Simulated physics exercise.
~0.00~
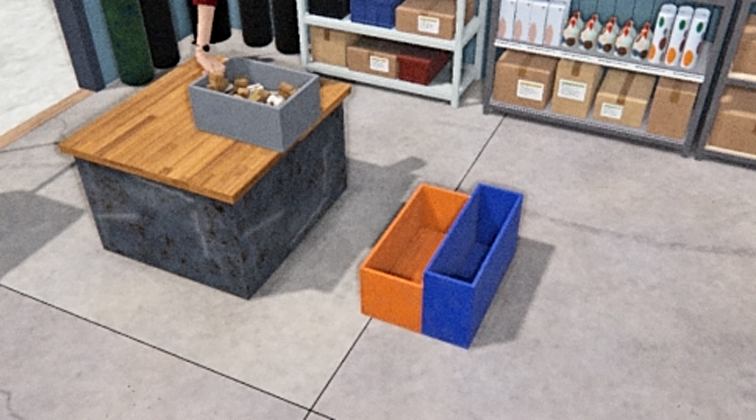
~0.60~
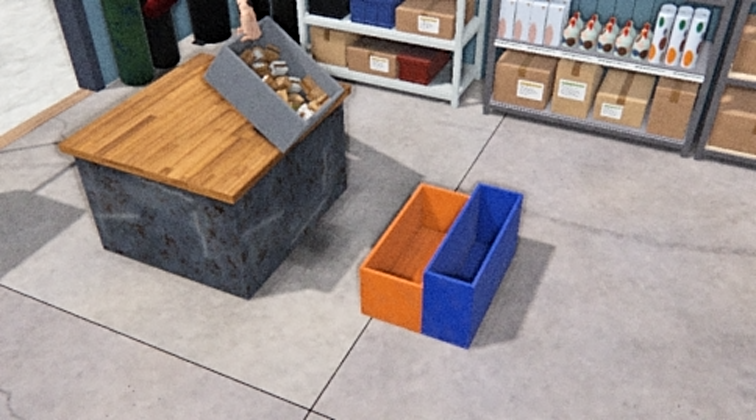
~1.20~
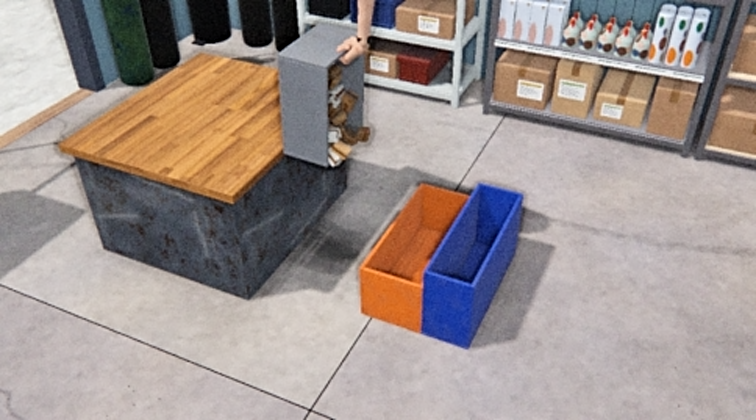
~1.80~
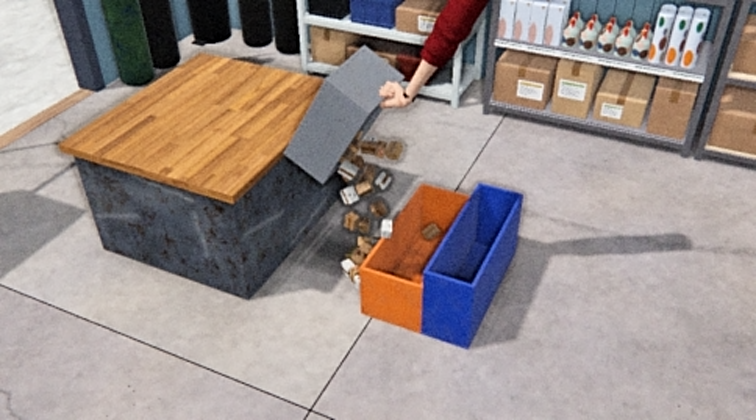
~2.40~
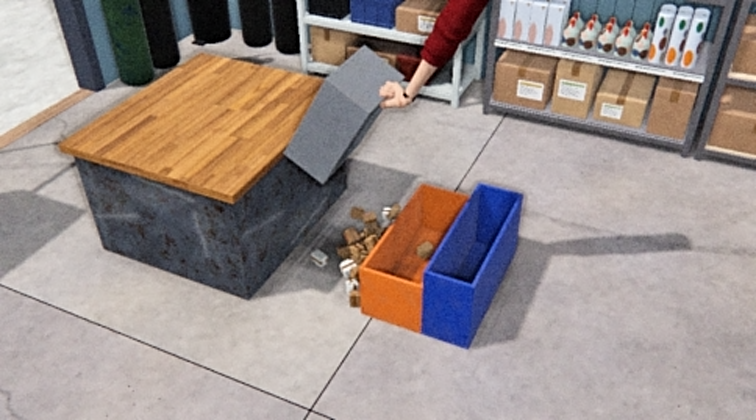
We see a hand tip a grey tote of little parcels over the right edge of a wooden-topped bench, until the parcels tumble out, mostly landing on the floor short of the orange box, with only a few inside it and the blue tub left empty.
